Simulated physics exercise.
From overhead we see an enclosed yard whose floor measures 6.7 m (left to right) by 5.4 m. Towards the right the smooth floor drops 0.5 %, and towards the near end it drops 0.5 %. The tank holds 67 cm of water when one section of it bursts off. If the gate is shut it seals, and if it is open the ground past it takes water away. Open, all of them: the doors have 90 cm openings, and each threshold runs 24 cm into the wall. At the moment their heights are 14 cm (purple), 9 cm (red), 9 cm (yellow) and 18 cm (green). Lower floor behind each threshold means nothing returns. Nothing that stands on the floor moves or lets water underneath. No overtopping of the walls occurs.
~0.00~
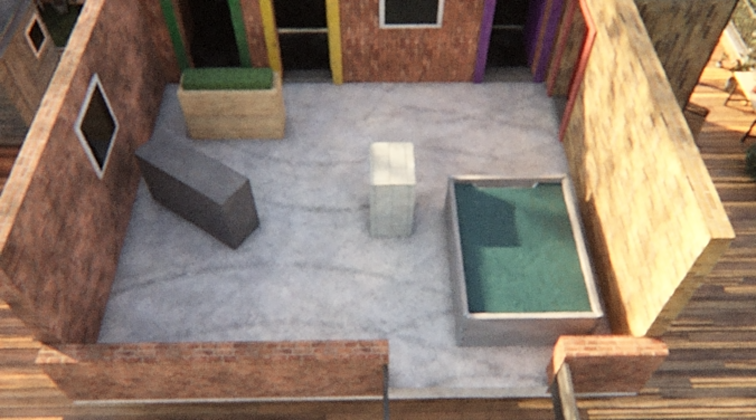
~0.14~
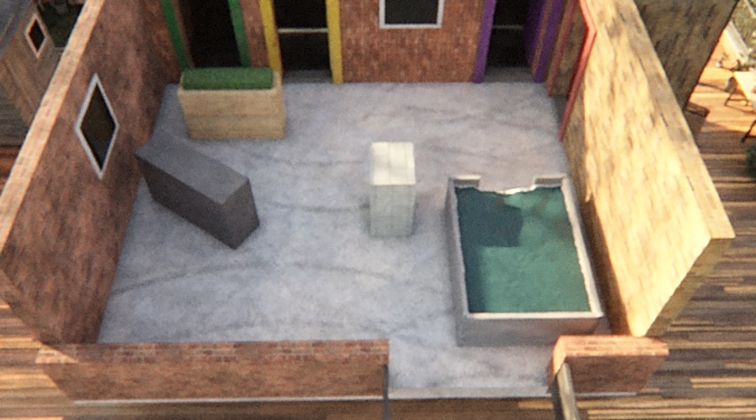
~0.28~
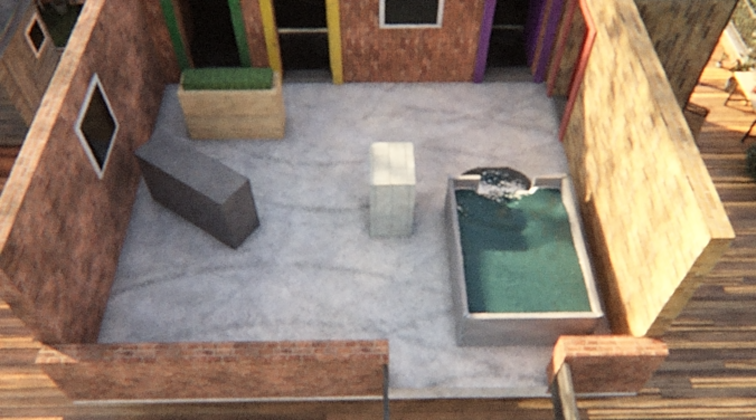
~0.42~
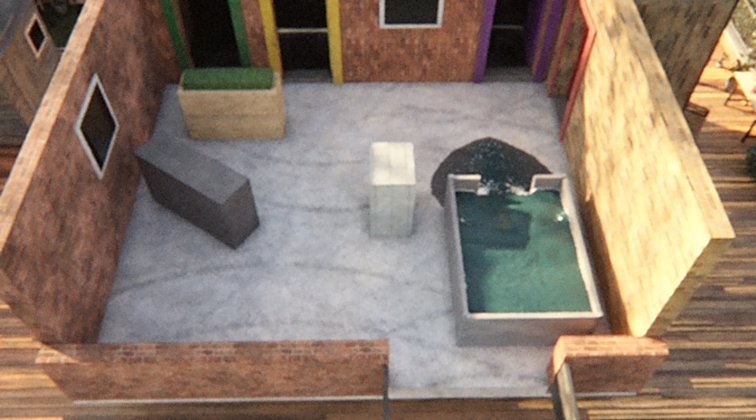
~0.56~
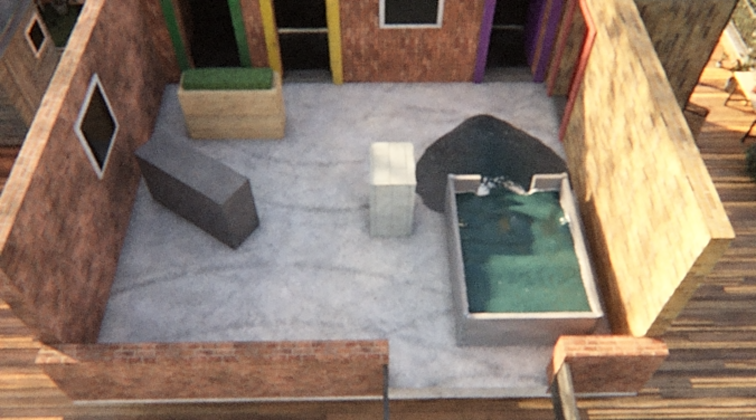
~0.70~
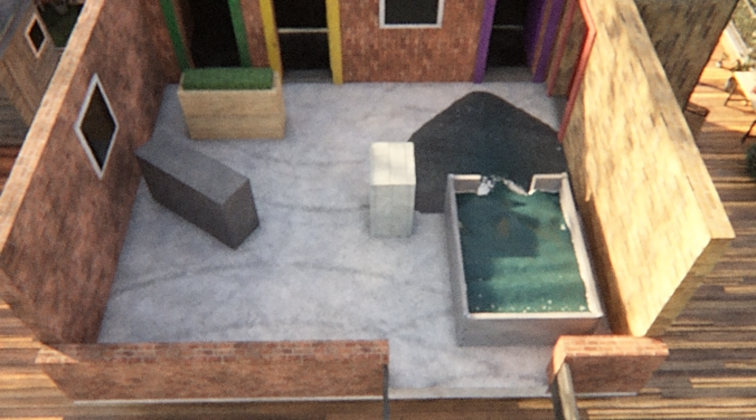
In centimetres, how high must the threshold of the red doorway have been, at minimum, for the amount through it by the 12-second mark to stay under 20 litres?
It must have been at least 16 cm high.
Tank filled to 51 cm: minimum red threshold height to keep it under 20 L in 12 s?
Roughly 12.0 centimetres would do it.
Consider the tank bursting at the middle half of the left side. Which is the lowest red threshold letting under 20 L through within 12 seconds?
In that case you'd want it roughly 8.0 cm high.
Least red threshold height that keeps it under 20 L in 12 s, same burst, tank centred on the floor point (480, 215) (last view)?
It should be around 15 cm high.
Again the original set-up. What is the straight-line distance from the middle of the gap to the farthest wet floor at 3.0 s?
Reach: Approx. 6.0 m.
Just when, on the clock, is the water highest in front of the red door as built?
4.0 s.
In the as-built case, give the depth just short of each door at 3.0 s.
Door by door in centimetres - purple 23, red 18, yellow 8, green 4.
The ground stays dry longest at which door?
Coming last is the green one.
After 1.4 s water covers 25 % of the floor, deepest (38 cm) near (547, 88); 15 cm at the red door, 0 litres in over its 9 cm threshold.
After 3.0 s water covers 35 % of the floor, deepest (26 cm) near (549, 95); 18 cm at the red door, 33 litres in over its 9 cm threshold.
After 12.0 s water covers 90 % of the floor, deepest (10 cm) near (618, 367); 6 cm at the red door, 133 litres in over its 9 cm threshold.
At the red door as built, the water arrived by 0.9 s and peaked near 18 cm at 4.0 s.
Run again over the same 12 s with other heights there, 29 litres in over 14.5 cm, 5 litres over 19.5 cm. The limit of 20 litres is kept from about 16 cm up.
